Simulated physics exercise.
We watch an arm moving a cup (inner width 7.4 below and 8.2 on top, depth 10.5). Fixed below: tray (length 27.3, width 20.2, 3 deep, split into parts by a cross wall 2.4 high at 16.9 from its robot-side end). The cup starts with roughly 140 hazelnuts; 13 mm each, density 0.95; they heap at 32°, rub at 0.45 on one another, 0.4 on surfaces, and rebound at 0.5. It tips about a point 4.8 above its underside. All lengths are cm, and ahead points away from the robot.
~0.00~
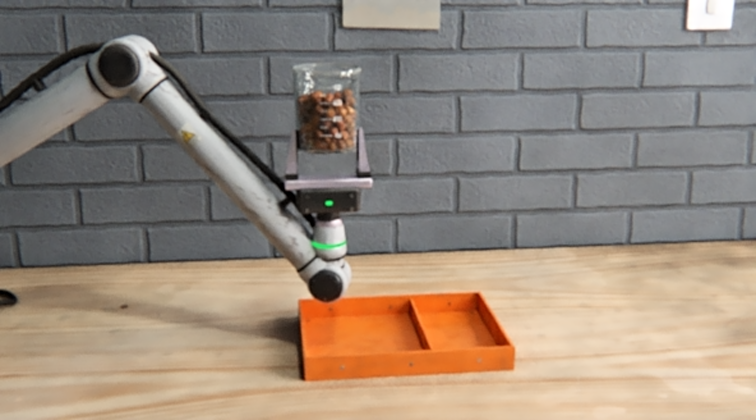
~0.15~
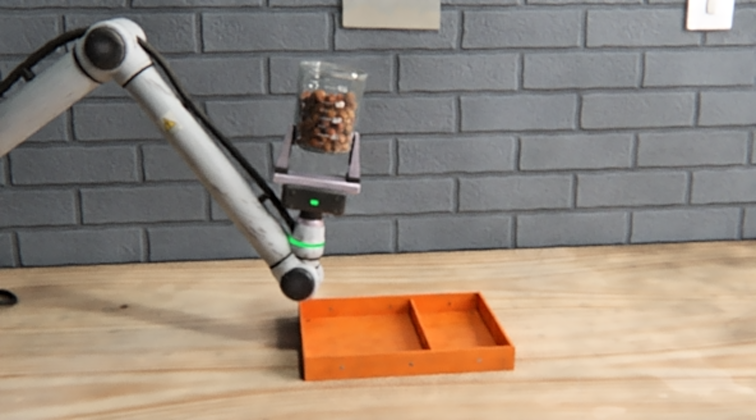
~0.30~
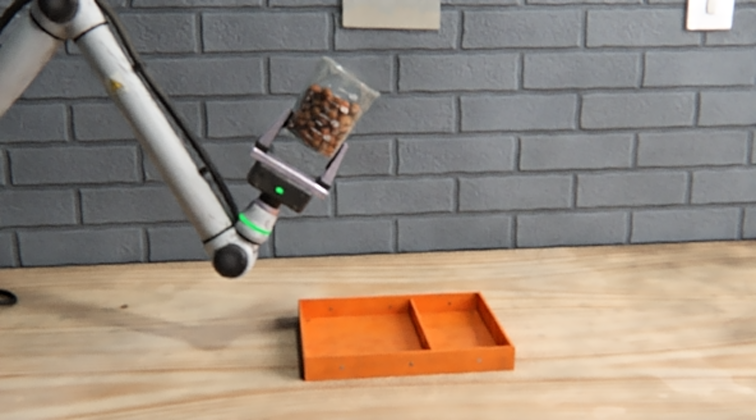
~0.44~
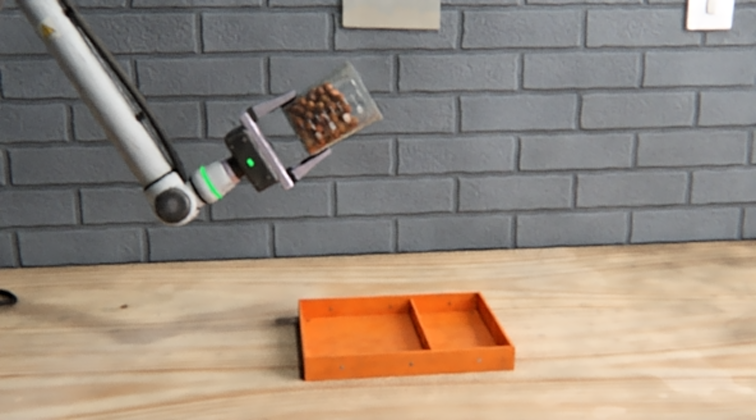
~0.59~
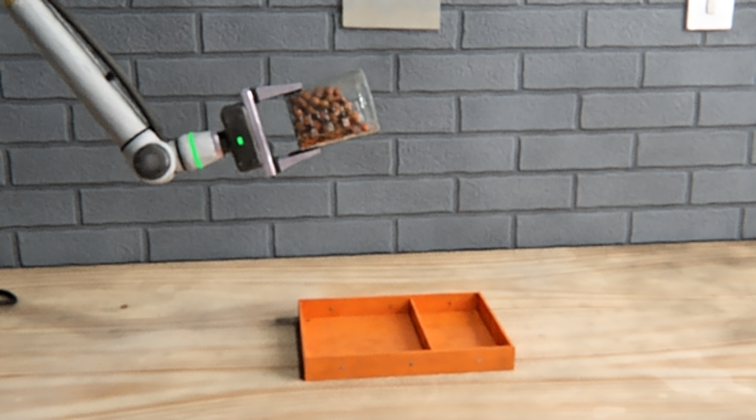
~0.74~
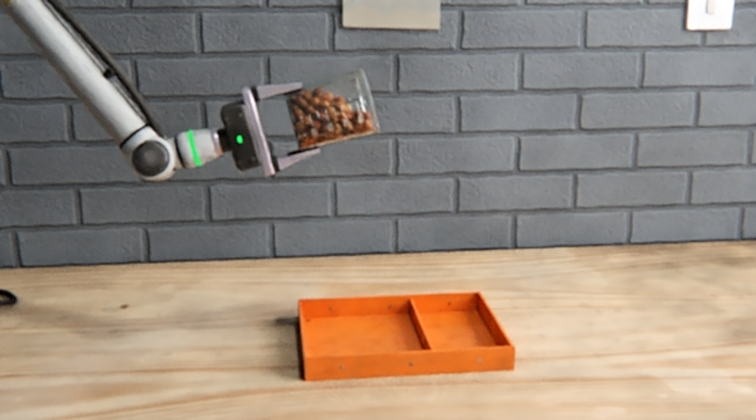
The video shows a robotic arm gripping a clear cup partly filled with brown nuts above a wooden table with an orange divided tray, gradually tilting the cup rightward until it lies nearly sideways, with the nuts still inside.
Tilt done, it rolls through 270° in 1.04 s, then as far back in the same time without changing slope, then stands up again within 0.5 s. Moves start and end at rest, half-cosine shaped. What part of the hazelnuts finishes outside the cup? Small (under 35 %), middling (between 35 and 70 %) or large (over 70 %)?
Answer: Small; under 35 % of the hazelnuts finish outside the cup.
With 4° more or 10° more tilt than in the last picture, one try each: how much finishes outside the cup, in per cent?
Some 35 and 60 per cent.
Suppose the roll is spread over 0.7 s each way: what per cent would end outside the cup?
Then about 25 per cent.
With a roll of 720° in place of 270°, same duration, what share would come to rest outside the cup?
In that case some 30 per cent.
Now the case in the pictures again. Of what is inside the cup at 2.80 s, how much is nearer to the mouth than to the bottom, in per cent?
Roughly 35 per cent.
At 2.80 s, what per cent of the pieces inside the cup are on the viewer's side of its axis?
About 70 per cent.
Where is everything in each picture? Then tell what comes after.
In the first picture, cup middle at (327, 109), upright; upper third of the load around (328, 102), from x 300 to 350, top at y 90; 143 in the cup.
In the second picture, cup middle at (327, 109), tipped 10°; upper third of the load around (326, 102), from x 300 to 350, top at y 95.
In the third picture, cup middle at (329, 110), tipped 34°; upper third of the load around (325, 102), from x 290 to 355, top at y 90.
In the fourth picture, cup middle at (330, 111), tipped 60°; upper third of the load around (322, 101), from x 290 to 355, top at y 85.
In the fifth picture, cup middle at (330, 112), tipped 75°; upper third of the load around (319, 101), from x 290 to 365, top at y 90.
In the sixth picture, cup middle at (330, 112), tipped 76°; upper third of the load around (316, 105), from x 295 to 370, top at y 90; 143 in the cup.
By 1.77 s, tipped 76°, highest piece 36 above the table; 127 in the cup, 6 in the robot-side part, 6 in the far-side part, 4 in flight or on a rim.
By 2.80 s, tipped 76°, highest piece 36 above the table; 114 in the cup, 17 in the robot-side part, 6 in the far-side part, 3 on the table or floor, 3 in flight or on a rim.
By 3.52 s, upright, highest piece 37 above the table; 110 in the cup, 23 in the robot-side part, 7 in the far-side part, 3 on the table or floor.
By 4.22 s, upright, highest piece 37 above the table; 110 in the cup, 23 in the robot-side part, 7 in the far-side part, 3 on the table or floor.
Final count, 110 in the cup, 23 in the robot-side part, 7 in the far-side part, 3 on the table or floor. That is 23 % outside the cup.
